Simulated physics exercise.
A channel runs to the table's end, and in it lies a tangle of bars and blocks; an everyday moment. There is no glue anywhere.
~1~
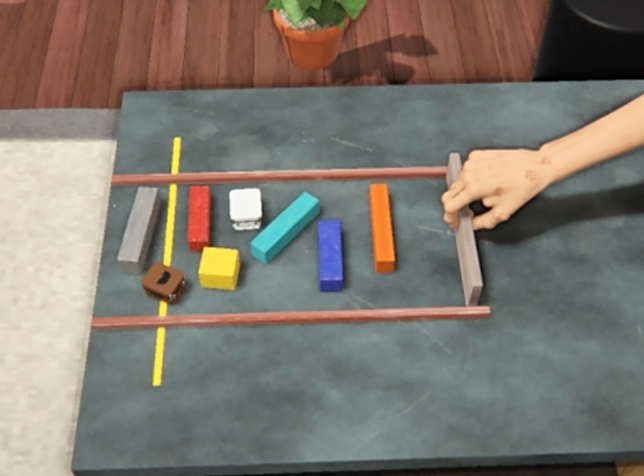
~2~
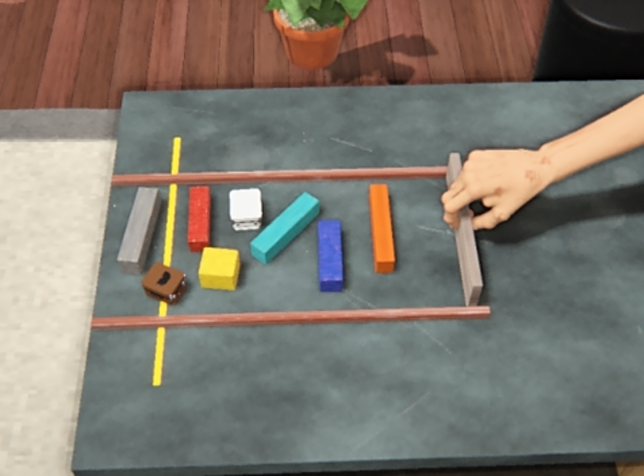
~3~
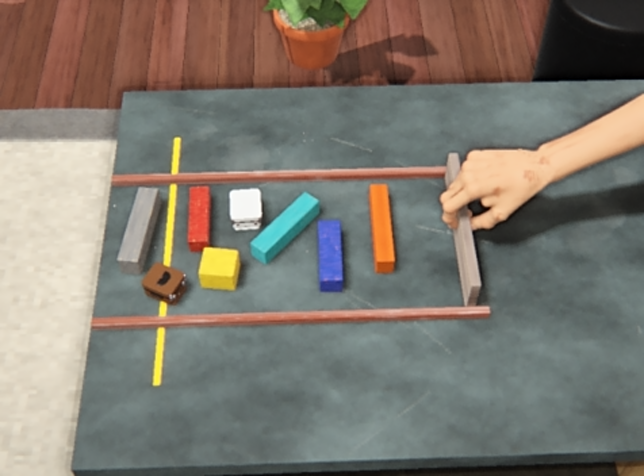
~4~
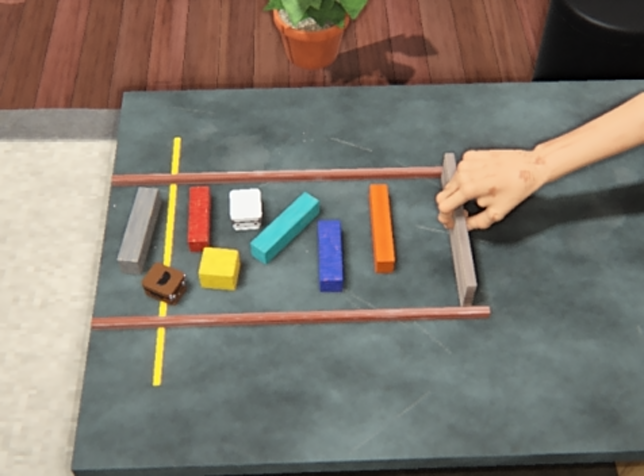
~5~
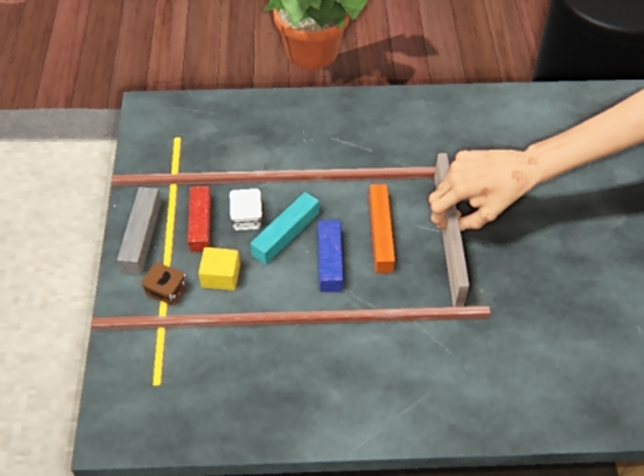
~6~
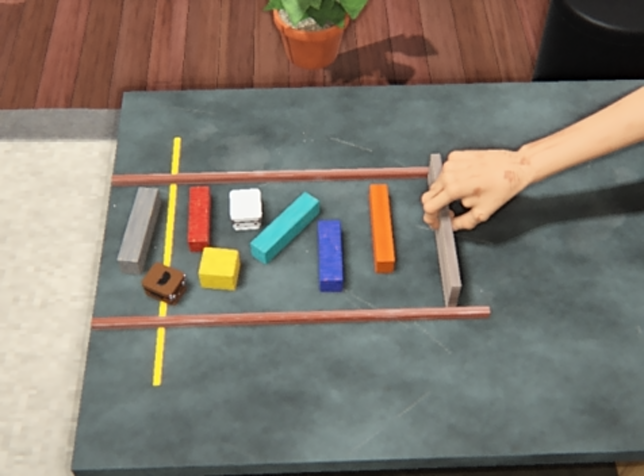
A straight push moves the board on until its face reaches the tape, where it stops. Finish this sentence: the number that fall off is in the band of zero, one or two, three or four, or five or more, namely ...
Namely three or four.
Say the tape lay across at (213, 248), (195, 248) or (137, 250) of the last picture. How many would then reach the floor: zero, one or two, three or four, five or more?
Result per tape, as listed: No fall at all; one or two; 5 or more.
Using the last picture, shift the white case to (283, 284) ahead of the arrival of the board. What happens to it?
It remains in place.
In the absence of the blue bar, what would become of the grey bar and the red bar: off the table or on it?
The grey bar would go down, and the red bar would go down.
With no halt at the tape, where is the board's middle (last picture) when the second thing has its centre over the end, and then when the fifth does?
Earlier crossing: About (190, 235); later crossing: About (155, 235).
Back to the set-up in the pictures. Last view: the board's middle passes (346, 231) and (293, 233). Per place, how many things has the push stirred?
At the first place 2, at the second 4.
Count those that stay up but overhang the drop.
My count gives 3.
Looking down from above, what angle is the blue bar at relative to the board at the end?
Out of line by around 0°.
Soon after, none off yet; grey bar at rest near (140, 230); brown case at rest near (164, 285); red bar at rest near (200, 219).
In the end, the number that fall off is three or four; gone, red bar, brown case and grey bar.
